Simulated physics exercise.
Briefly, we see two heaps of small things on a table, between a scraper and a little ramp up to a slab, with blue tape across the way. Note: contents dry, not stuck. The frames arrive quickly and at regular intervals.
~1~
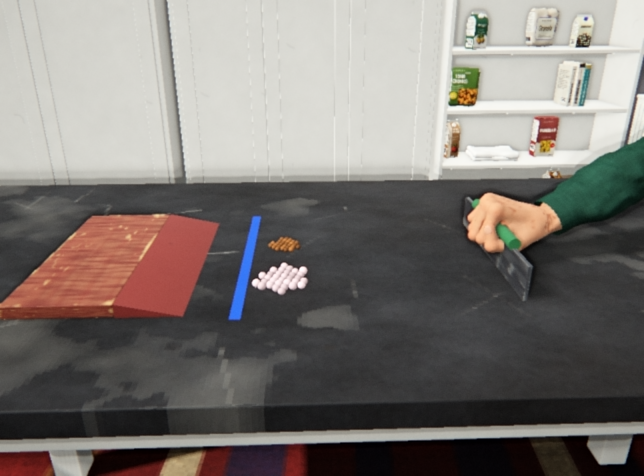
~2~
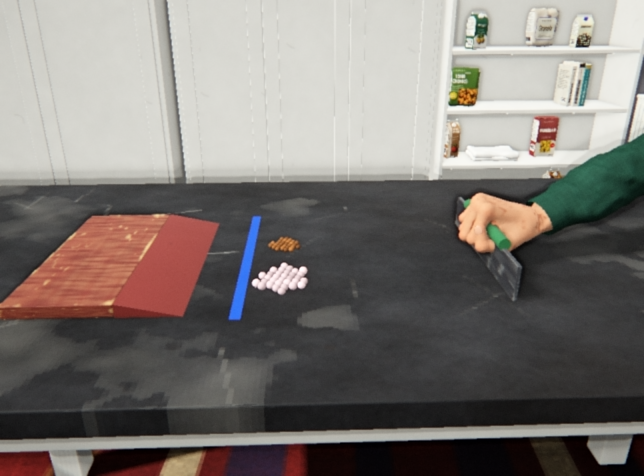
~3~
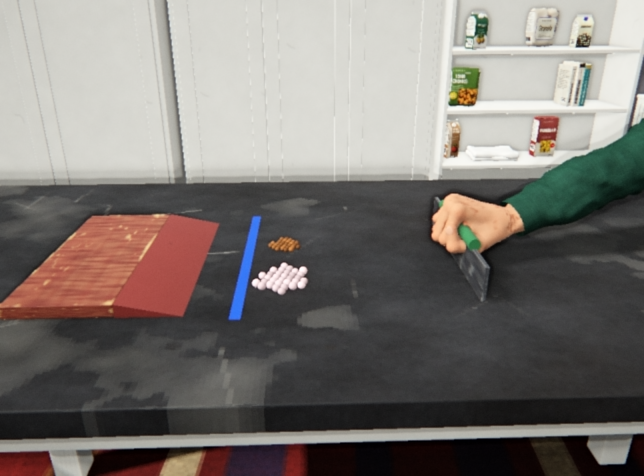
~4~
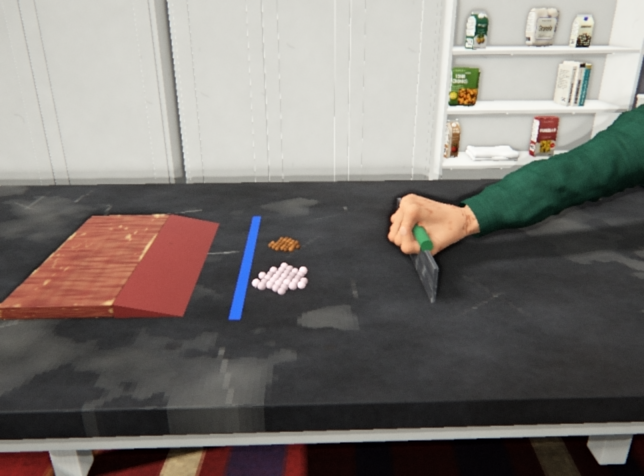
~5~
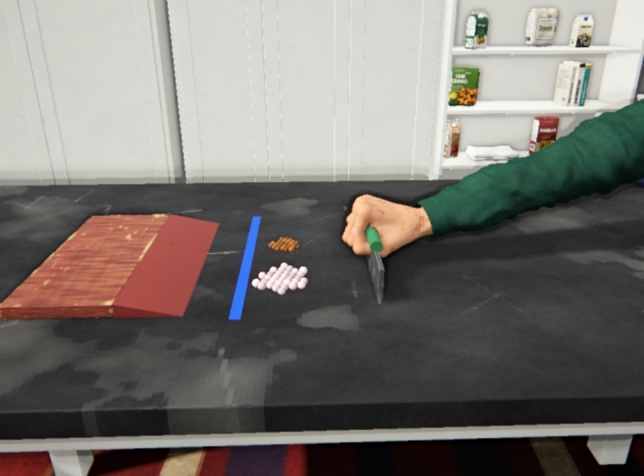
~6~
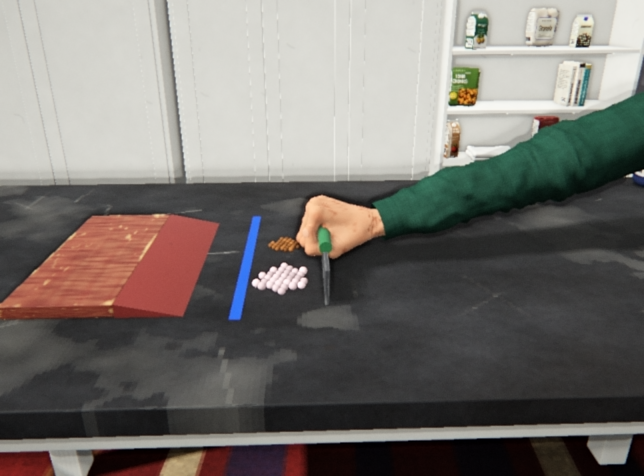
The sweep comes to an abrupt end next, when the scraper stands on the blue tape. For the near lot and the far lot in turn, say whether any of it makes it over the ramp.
The near lot gets some over. The far lot gets some over.
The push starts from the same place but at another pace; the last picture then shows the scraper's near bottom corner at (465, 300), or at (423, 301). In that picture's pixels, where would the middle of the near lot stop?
First try about (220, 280), second try about (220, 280).
Then, 0.07 s past the last view, scraper still moving, near (268, 230); near lot all short of the ramp; far lot all short of the ramp.
Then, 0.15 s past the last view, scraper stopped at the blue tape; near lot a stray few past the top, about two thirds on the ramp, about a third short of the ramp; far lot a stray few past the top, about two thirds on the ramp, about a quarter short of the ramp.
Then, 0.43 s past the last view, scraper stopped at the blue tape; near lot all past the top; far lot all past the top.
Finally, scraper stopped at the blue tape; near lot all past the top; far lot all past the top.
